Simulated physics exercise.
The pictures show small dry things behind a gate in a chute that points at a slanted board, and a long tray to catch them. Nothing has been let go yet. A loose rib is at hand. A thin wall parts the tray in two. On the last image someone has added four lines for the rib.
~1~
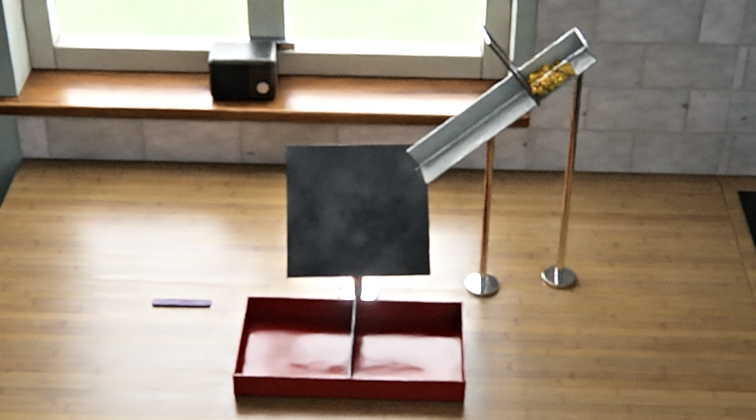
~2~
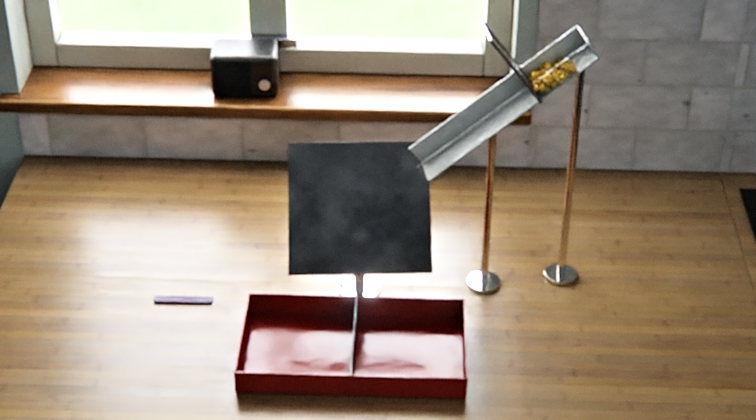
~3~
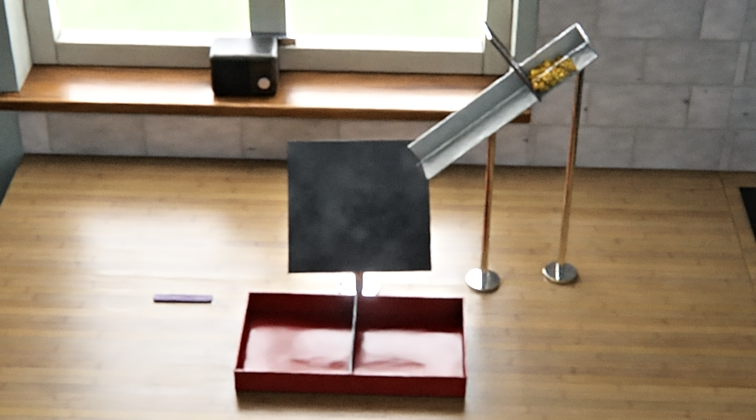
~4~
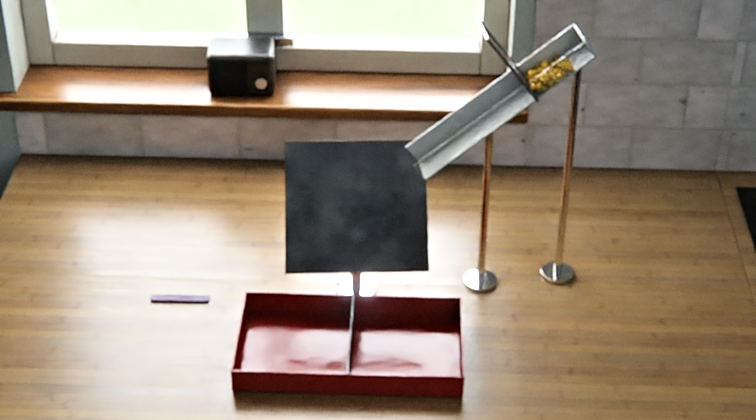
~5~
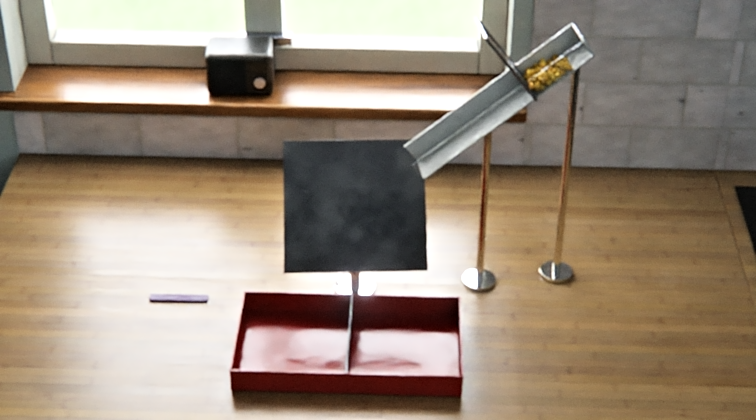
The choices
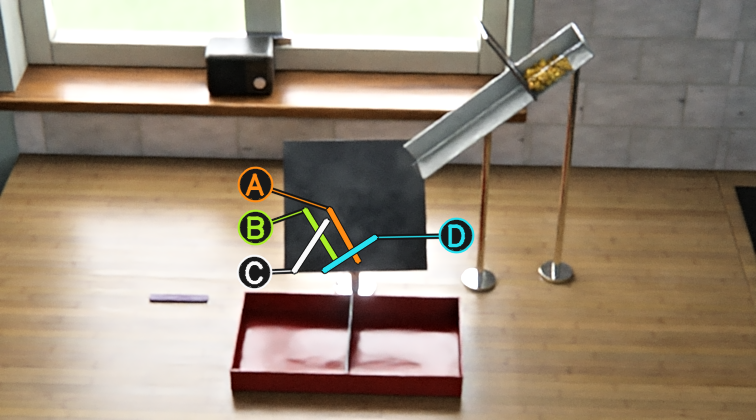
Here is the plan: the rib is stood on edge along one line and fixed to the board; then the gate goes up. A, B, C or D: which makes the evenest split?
B works best here.
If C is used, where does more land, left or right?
Left.
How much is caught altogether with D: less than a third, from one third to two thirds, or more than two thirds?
It is more than two thirds.
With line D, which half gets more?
Left.
On the marked copy, line A from (329, 209) to (358, 261); line B from (305, 210) to (336, 260); line C from (326, 221) to (294, 270); line D from (375, 237) to (324, 270).
For line A, of what is caught, a stray few in the left half, nearly all in the right.
For line B, of what is caught, about half in the left half, about half in the right.
For line C, of what is caught, nearly all in the left half, a small part in the right.
For line D, of what is caught, nearly all in the left half, a small part in the right.
